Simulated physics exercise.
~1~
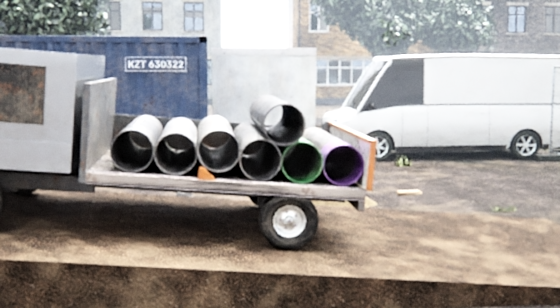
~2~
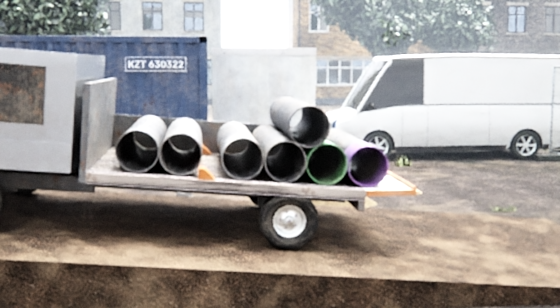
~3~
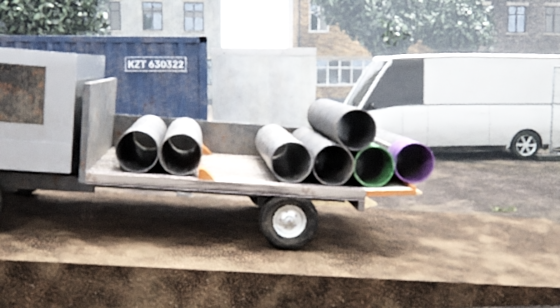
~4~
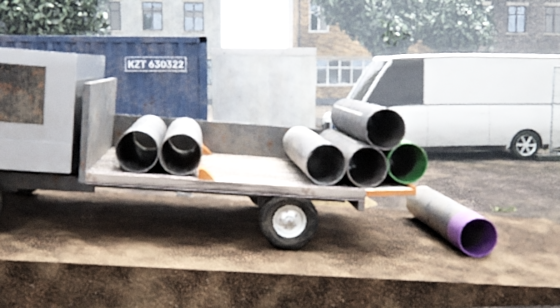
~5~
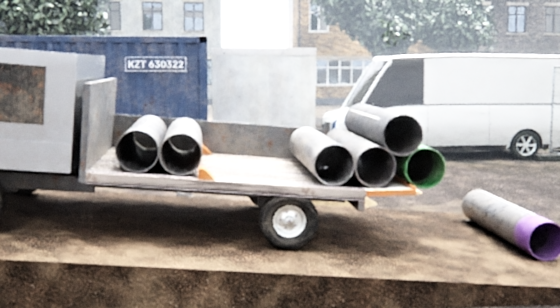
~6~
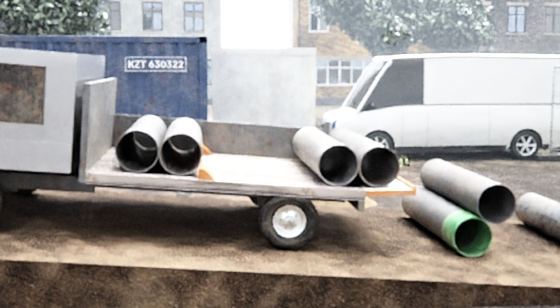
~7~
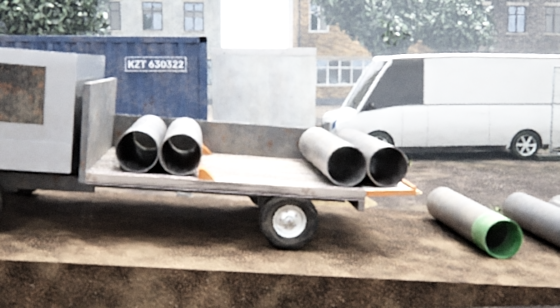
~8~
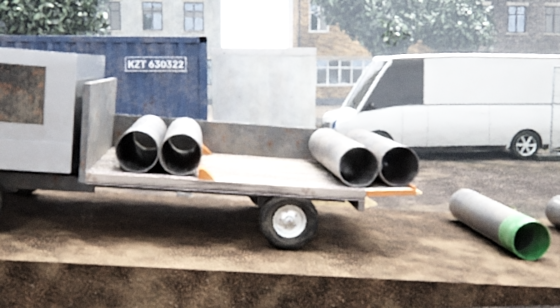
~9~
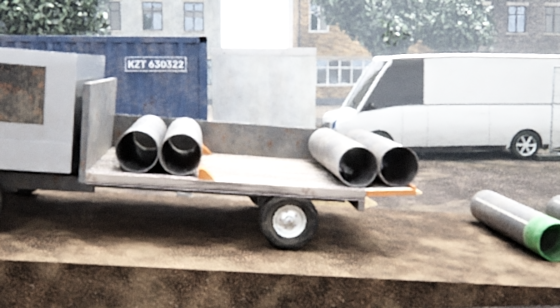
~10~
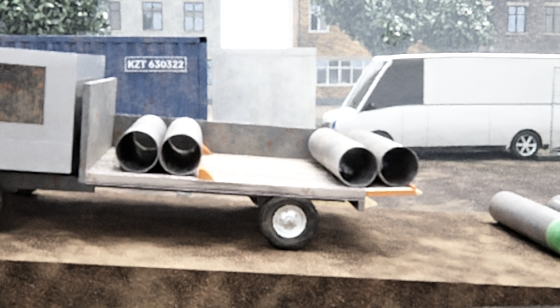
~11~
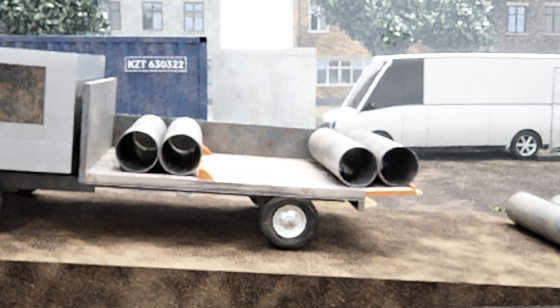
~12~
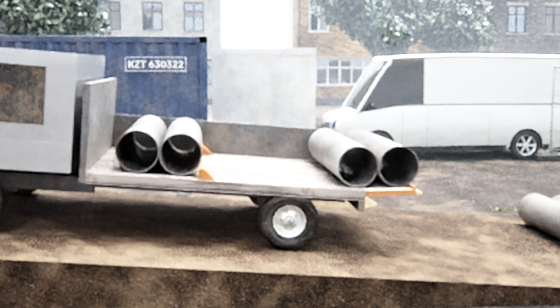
At first, seven pipes lie end-on across the bed of a parked pick-up, one resting on top of the others, with a green-marked and a purple-marked pipe nearest the tailgate. The tailgate drops open, and the pipes to the right of the orange chock roll toward it while two stay behind. The purple pipe falls off the edge and rolls away to the right. The green one and a plain grey one follow it down to the ground and roll right. In the end, four pipes remain on the bed, and one lies partly visible at the right edge.
